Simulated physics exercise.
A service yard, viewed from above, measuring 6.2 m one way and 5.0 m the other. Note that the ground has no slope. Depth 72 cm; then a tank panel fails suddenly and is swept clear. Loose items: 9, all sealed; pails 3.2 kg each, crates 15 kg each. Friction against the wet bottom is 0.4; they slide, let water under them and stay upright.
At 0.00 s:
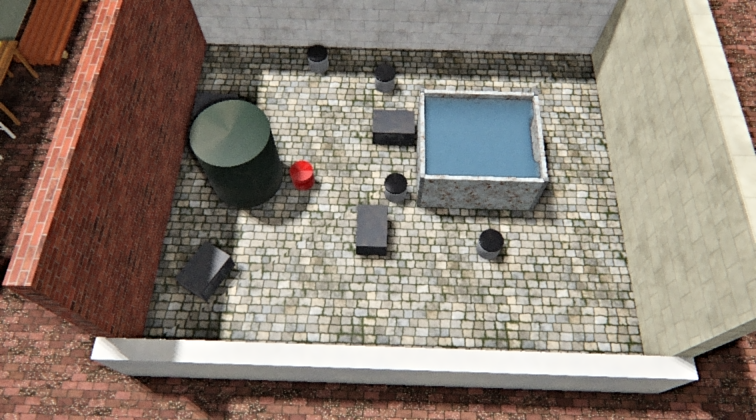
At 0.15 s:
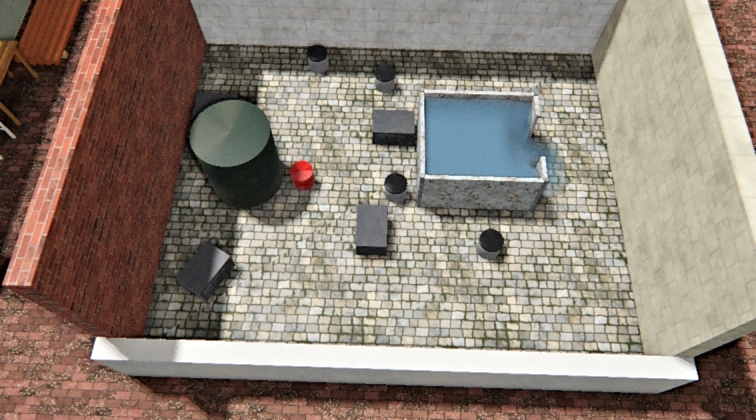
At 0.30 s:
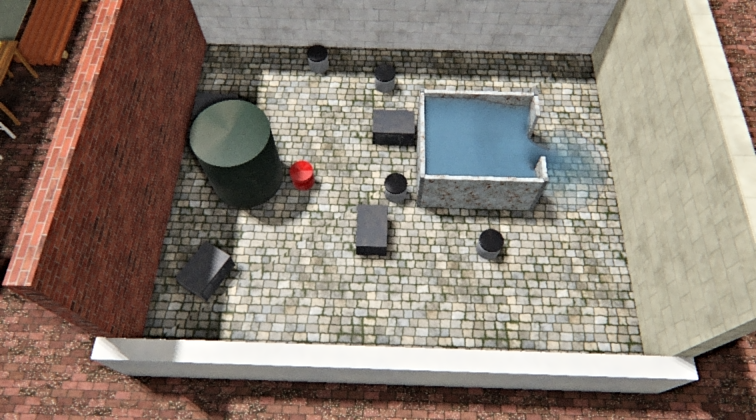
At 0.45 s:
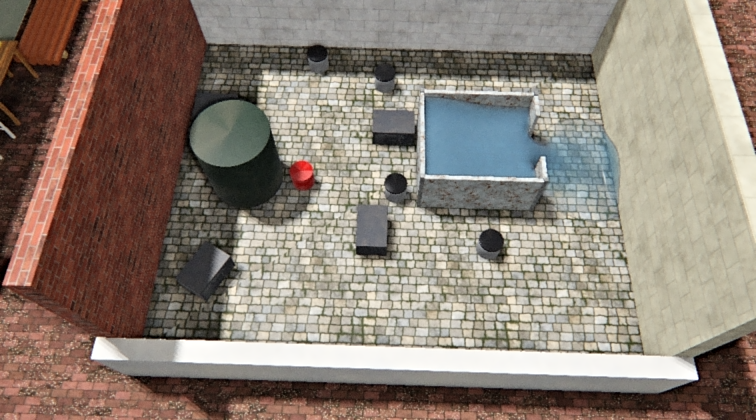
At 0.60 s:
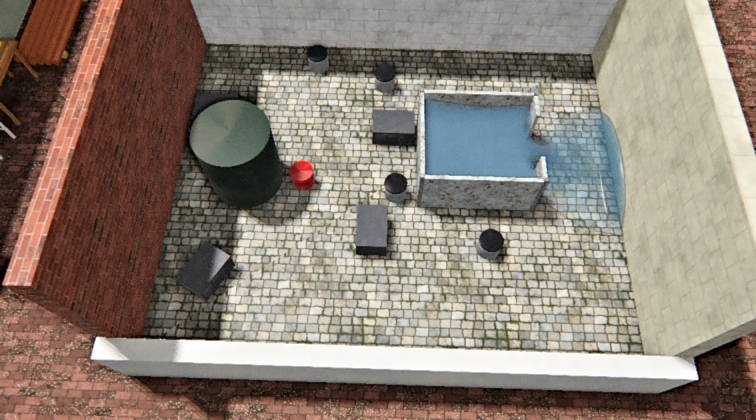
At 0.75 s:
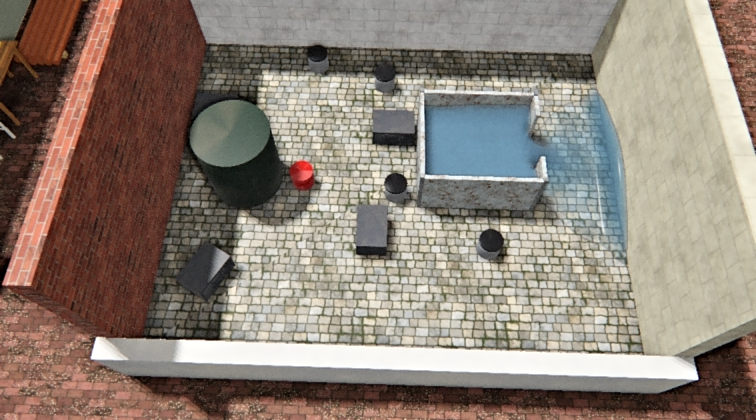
At the start, a walled tank brims with blue water in a paved yard, among dark crates, dark pails, a red pail and a green barrel. A gap opens in the tank's right side, and water pours out to the right-hand wall, then spreads along it, while the loose items stay still.
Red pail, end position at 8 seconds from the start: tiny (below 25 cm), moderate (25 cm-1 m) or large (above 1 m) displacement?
Result: Near the start.
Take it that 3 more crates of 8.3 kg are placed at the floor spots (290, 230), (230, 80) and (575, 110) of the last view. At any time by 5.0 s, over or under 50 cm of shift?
Respectively: Smaller, smaller, greater.
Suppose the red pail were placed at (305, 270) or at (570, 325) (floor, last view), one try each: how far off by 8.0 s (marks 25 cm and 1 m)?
Try one: It is washed away. Try two: It is washed away.
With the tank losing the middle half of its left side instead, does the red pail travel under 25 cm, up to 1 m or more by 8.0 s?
The red pail is swept a long way.
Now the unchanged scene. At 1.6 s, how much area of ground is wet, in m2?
Somewhere around 7.0 m2, roughly.
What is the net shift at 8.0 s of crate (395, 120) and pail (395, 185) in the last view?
Taking them in turn, the shifts are 0 cm and 20 cm.
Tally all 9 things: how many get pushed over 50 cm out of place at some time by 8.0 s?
The number is 3.
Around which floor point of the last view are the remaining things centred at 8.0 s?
It works out to somewhere near (313, 179) on the floor.
After 1.6 s the red pail is near (301, 171), 0.0 m from its start, aground; 0 afloat.
After 3.6 s the red pail is near (301, 171), 0.0 m from its start, aground; 0 afloat.
After 5.6 s the red pail is near (301, 171), 0.0 m from its start, aground; 2 afloat.
After 8.0 s the red pail is near (301, 171), 0.0 m from its start, aground; 4 afloat.
